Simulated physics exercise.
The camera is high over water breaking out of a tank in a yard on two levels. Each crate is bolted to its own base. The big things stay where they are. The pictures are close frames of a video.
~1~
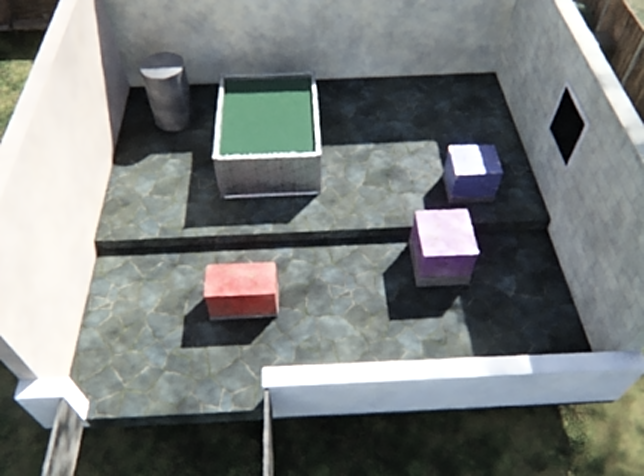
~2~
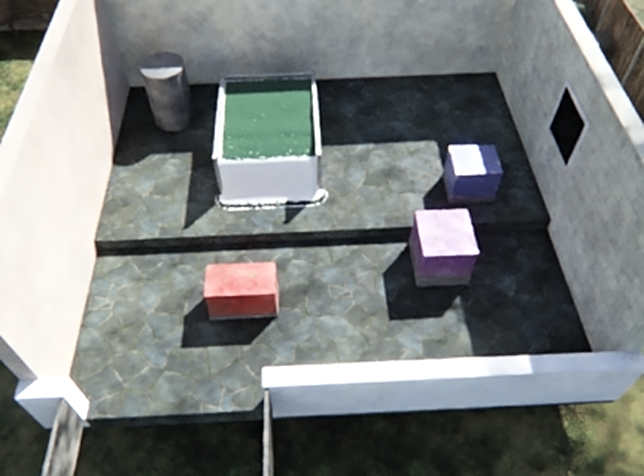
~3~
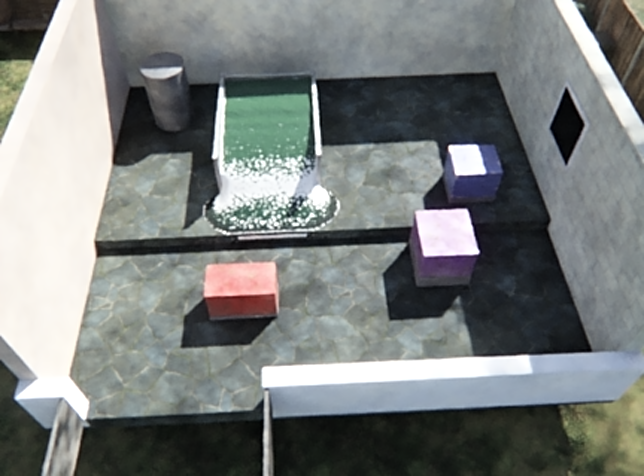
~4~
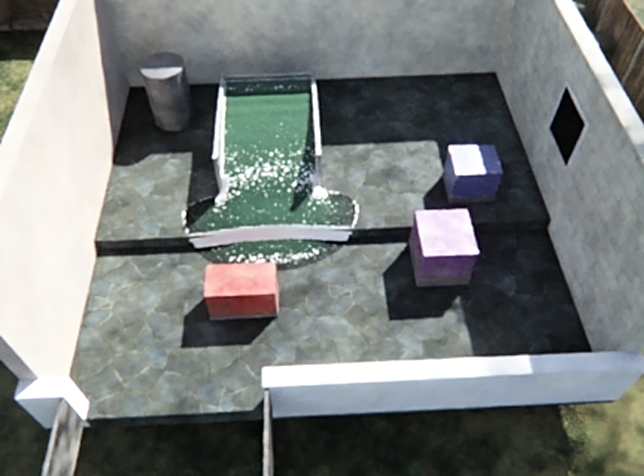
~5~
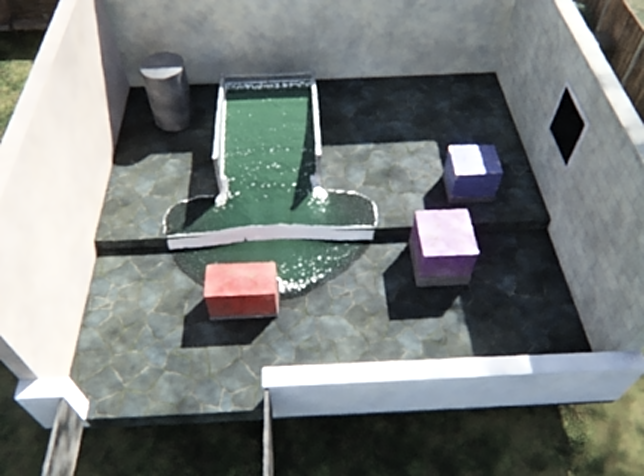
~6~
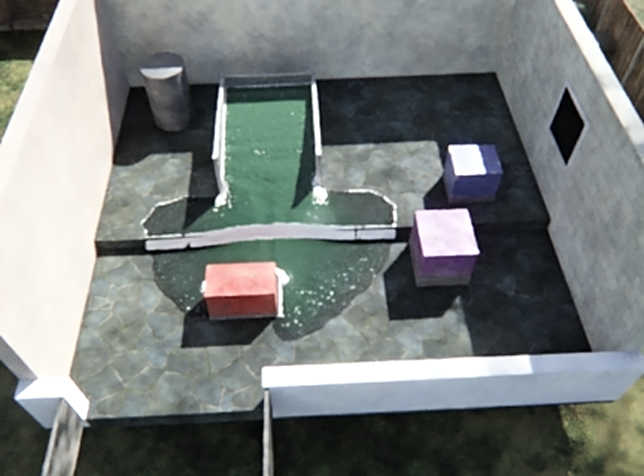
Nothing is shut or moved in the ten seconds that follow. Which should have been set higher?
The blue crate escapes dry; the red crate is wetted; the purple crate escapes dry.
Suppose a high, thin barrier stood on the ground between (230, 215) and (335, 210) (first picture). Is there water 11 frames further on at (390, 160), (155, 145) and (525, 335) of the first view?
One after the other: Under water, clear, clear.
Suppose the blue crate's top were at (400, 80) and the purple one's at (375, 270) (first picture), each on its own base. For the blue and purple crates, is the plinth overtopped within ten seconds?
Blue crate is spared; purple crate is topped.
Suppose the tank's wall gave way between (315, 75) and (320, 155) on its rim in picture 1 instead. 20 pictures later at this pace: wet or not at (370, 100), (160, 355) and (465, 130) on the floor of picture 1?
In that order: Awash, clear, covered.
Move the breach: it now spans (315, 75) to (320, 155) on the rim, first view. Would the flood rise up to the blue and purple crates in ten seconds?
In short: Blue crate is wetted; purple crate is wetted.
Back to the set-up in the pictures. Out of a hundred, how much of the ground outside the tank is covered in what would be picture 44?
Near 50 in a hundred.
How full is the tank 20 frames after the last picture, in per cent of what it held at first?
Roughly 16 per cent.
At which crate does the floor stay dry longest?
The blue one.
A moment on, water covers 30 % of the floor; the blue crate not reached, the red crate water round its plinth, the purple crate water round its plinth.
Next, water covers 40 % of the floor; the blue crate water round its plinth, the red crate water round its plinth, the purple crate water round its plinth.
Then, water covers 50 % of the floor; the blue crate water round its plinth, the red crate water round its plinth, the purple crate water round its plinth.
Later, water covers 50 % of the floor; the blue crate water round its plinth, the red crate water round its plinth, the purple crate water round its plinth.
In the end, water covers 50 % of the floor; the blue crate stayed above the water, the red crate was topped, the purple crate stayed above the water.
